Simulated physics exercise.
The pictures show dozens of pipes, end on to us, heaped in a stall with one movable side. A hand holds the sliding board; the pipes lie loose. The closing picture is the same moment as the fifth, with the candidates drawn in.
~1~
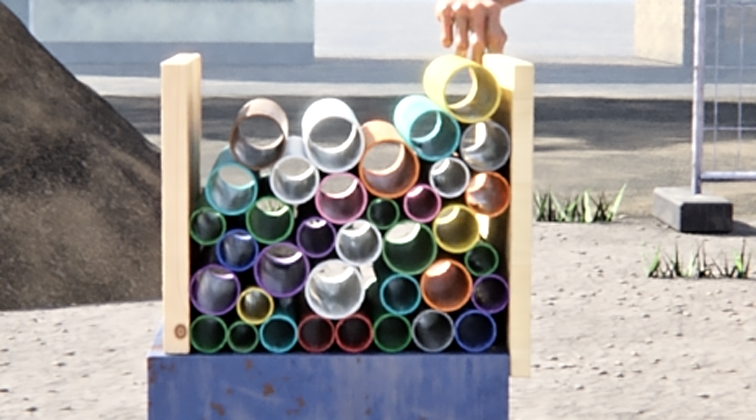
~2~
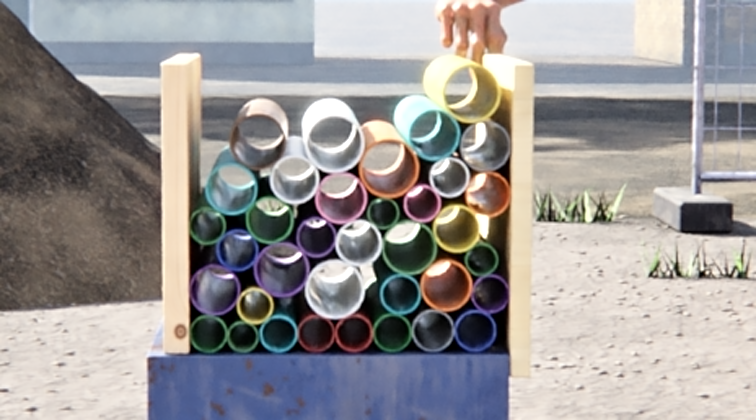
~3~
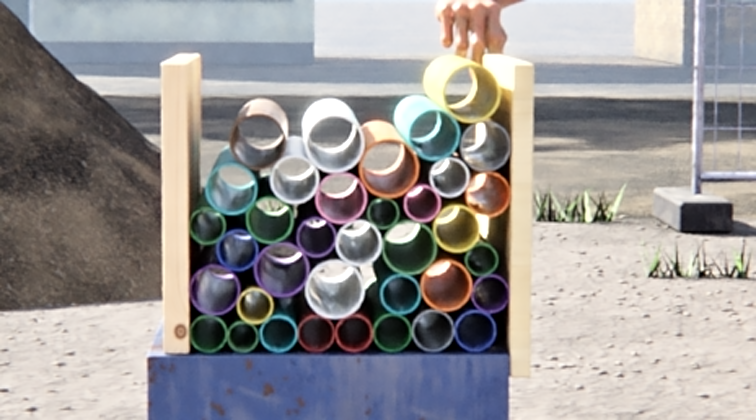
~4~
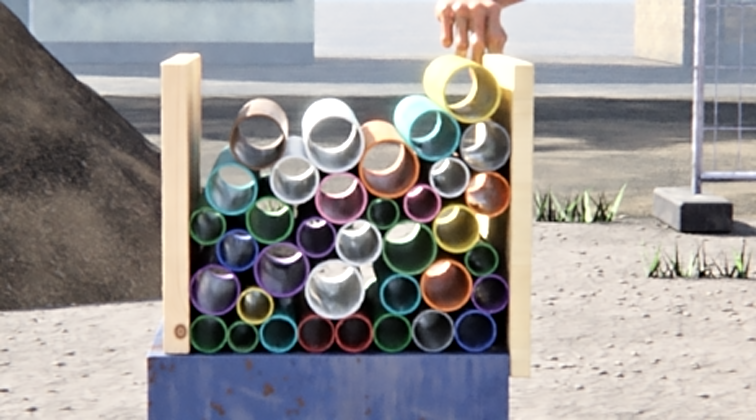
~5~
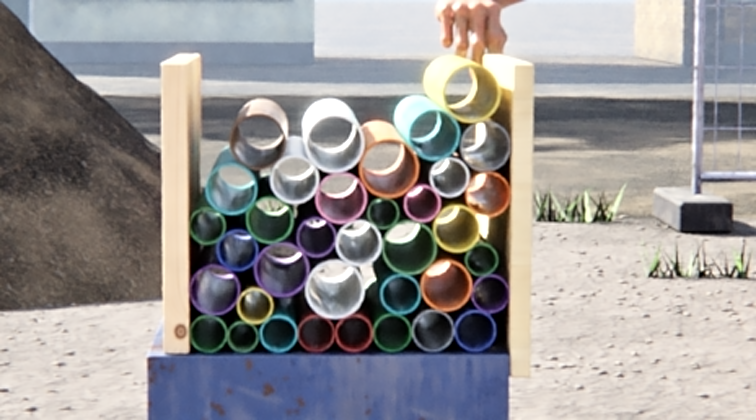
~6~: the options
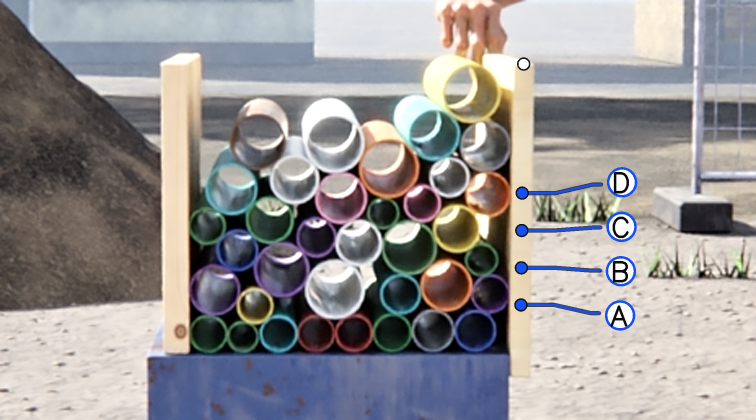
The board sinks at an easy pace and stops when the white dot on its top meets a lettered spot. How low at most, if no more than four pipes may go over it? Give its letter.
Stop at C.
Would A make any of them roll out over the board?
At A: Yes.
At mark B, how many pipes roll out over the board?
It comes to five.
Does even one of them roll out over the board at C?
Yes, at C.
On the marked copy, A at (521, 305); B at (521, 268); C at (522, 231); D at (522, 193); the white dot at (524, 64).
Following C. Soon after the start, top of the board (511, 139).
Later, top of the board (510, 224).
In the end, top of the board (510, 230), two out over the board.
As for the rest, A more than four out over the board; B five out over the board; D none out over the board.
